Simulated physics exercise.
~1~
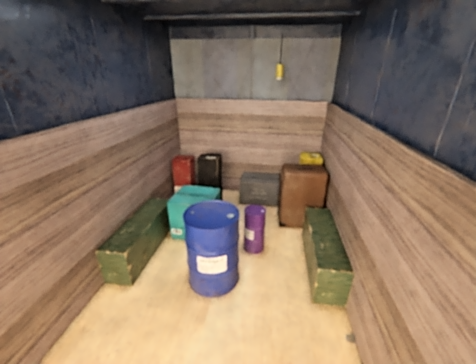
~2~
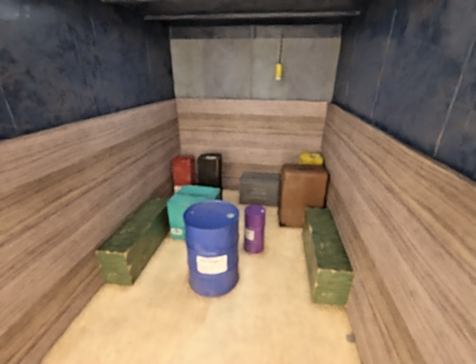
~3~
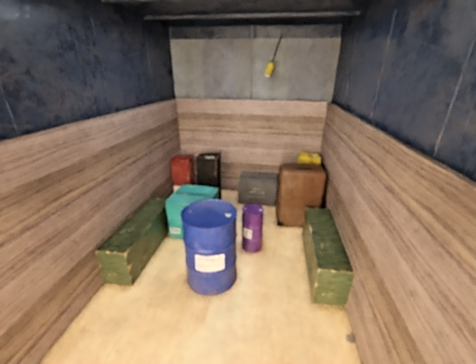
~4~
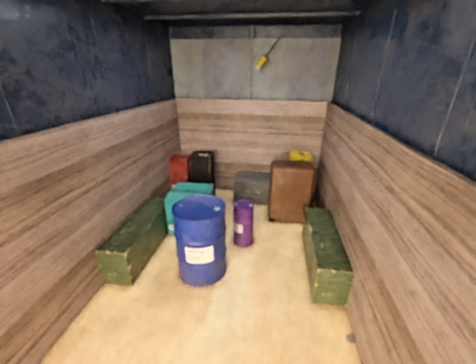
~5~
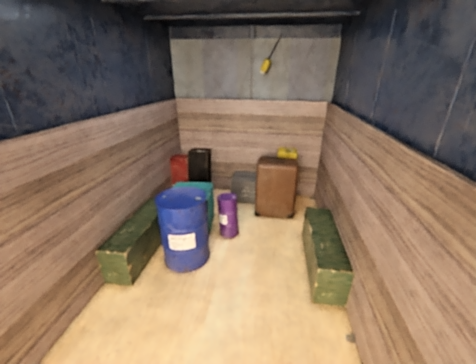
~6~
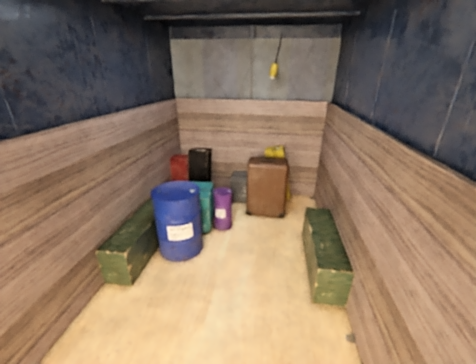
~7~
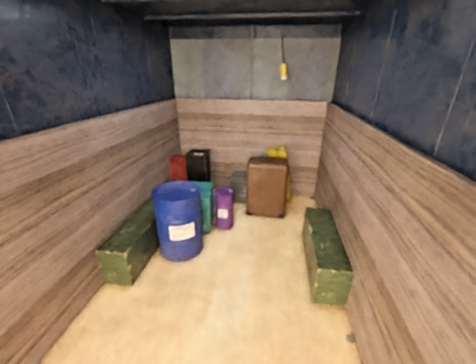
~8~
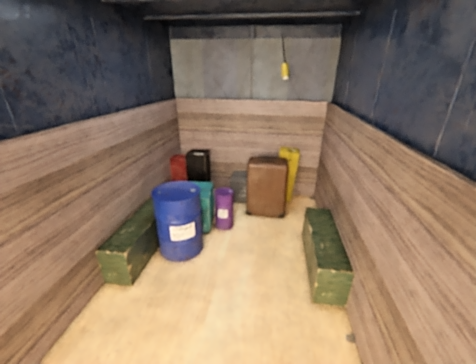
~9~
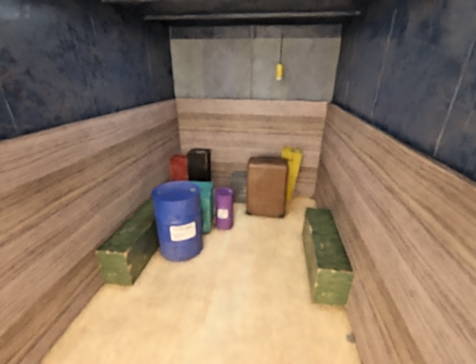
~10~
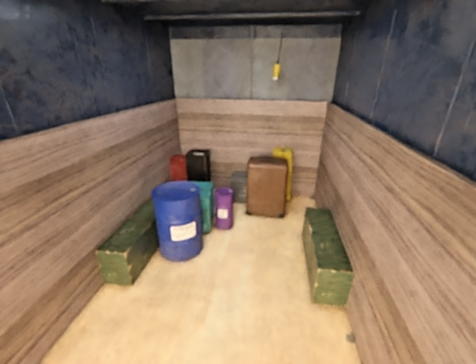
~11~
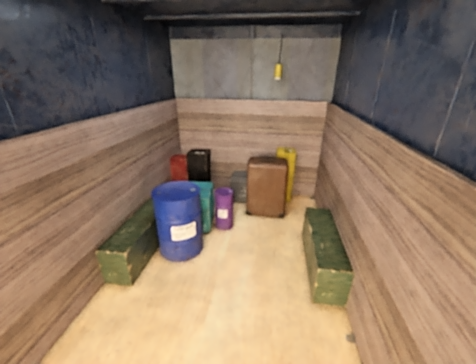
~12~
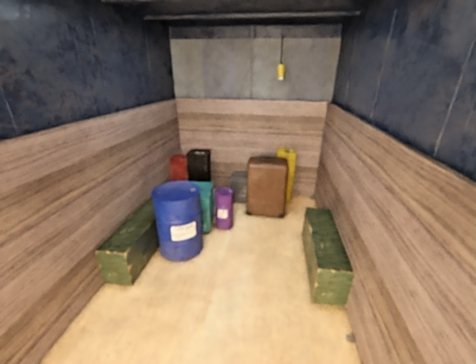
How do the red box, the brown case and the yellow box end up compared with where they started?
The red box stays in its spot, while the brown case and the yellow box are both shifted from their places.
